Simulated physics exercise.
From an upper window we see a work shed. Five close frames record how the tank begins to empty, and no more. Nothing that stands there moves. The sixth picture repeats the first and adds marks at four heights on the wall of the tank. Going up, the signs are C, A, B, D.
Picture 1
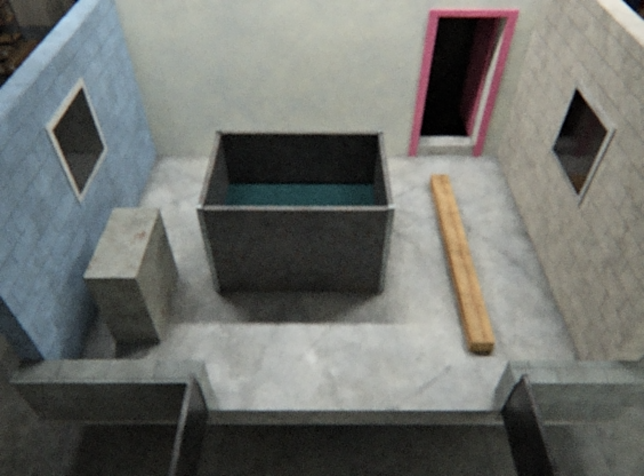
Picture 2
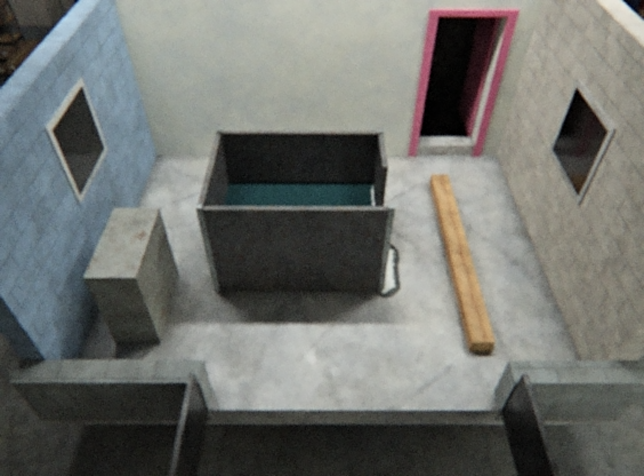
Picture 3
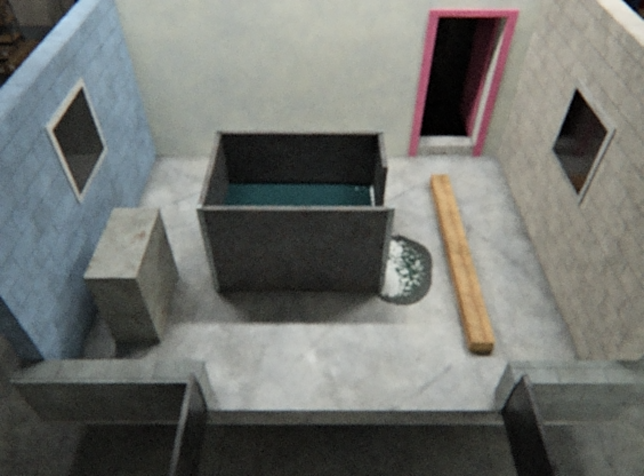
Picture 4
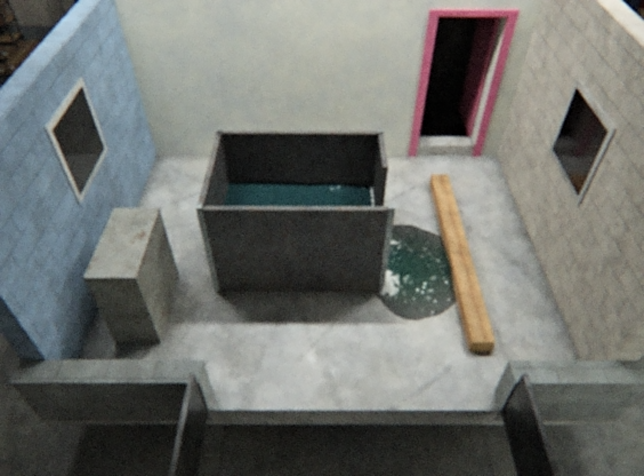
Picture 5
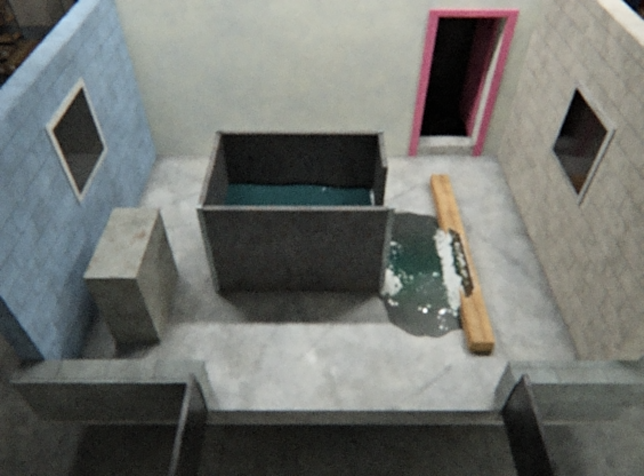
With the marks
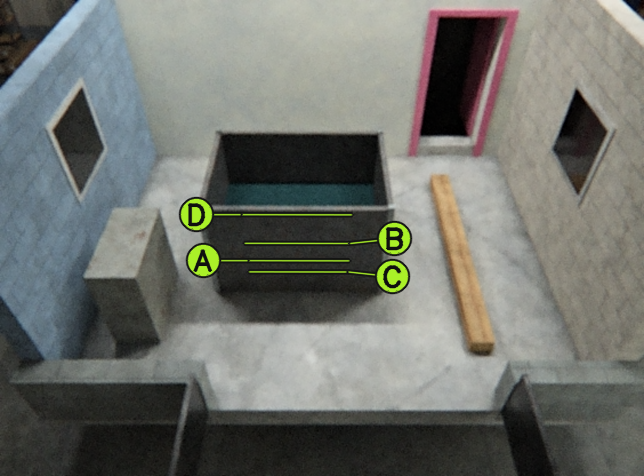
At first, dark green water rests in a grey tank between a concrete block and a wooden beam, with a pink doorway behind. Then the tank's right side opens and water runs out, spreading rightward across the floor in a foaming pool that reaches the beam and widens along it.
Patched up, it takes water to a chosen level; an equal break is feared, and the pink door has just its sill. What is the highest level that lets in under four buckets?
Take B.
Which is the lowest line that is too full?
That would be D.
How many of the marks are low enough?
Three of them.
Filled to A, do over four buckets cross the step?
No.
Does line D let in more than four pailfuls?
Yes, that goes wrong.
In lime, A at (298, 260); B at (297, 243); C at (298, 271); D at (296, 214); from the bottom up C, A, B, D.
Choosing A, nothing gets over.
Choosing B, a splash gets over, under a bucket.
Choosing C, nothing gets over.
Choosing D, about 13 bucketfuls get in.
